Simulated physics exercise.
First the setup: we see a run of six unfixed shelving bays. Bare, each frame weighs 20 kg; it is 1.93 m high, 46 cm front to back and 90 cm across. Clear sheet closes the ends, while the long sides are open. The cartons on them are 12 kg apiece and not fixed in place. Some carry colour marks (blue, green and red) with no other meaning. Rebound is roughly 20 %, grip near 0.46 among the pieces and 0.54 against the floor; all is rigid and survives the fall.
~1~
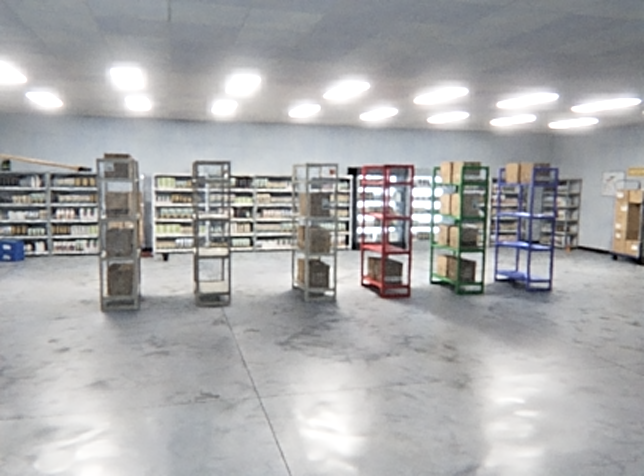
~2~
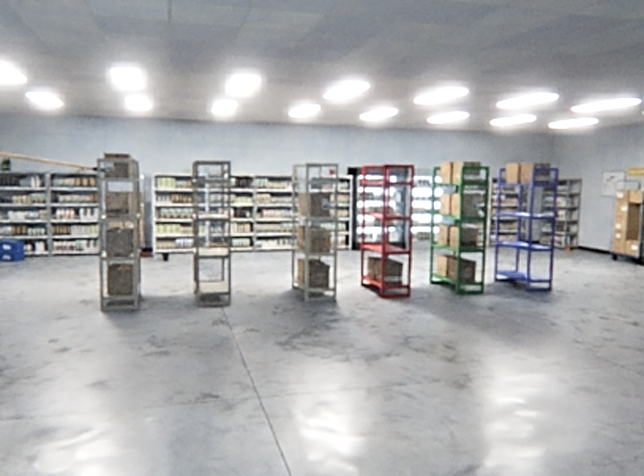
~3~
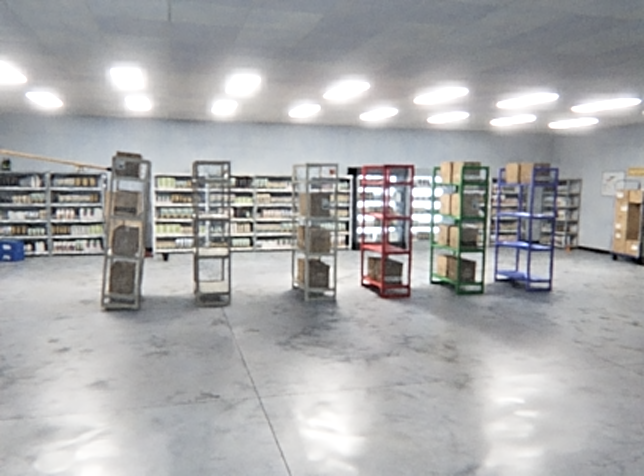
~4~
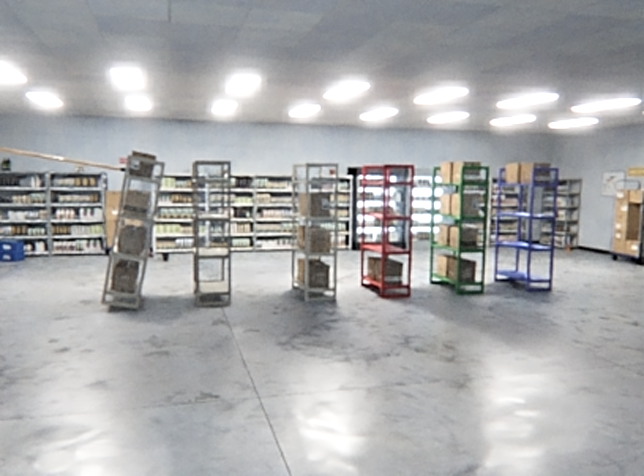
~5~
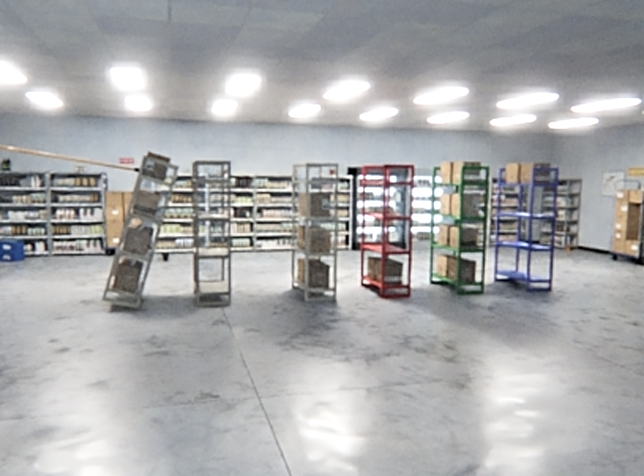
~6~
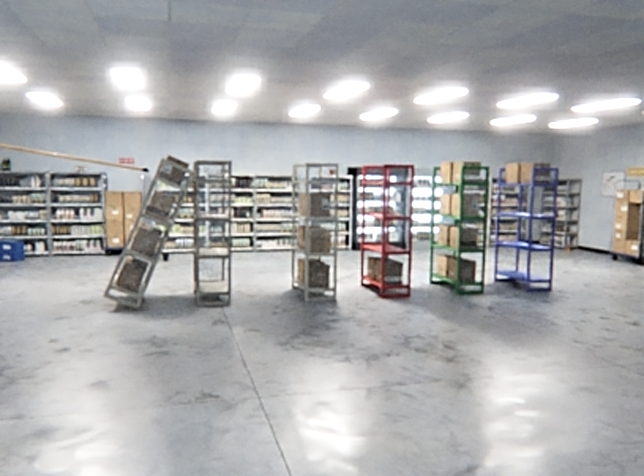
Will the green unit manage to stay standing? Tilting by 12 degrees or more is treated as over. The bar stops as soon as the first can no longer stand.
Yes.
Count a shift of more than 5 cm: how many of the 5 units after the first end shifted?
That would be 3.
Then, 0.64 s past the last view, 6 cartons spilt or dropped; 1 of the 5 other units over; green unit unmoved.
Then, 1.34 s past the last view, 10 cartons spilt or dropped; 3 of the 5 other units over; green unit unmoved; red unit 16° from how it stood.
In the end, 16 cartons spilt or dropped; 3 of the 5 other units over; green unit unmoved; red unit 24° from how it stood; blue unit unmoved. Two left standing. From the last view, middles, green unit near (461, 228), red unit near (413, 228).
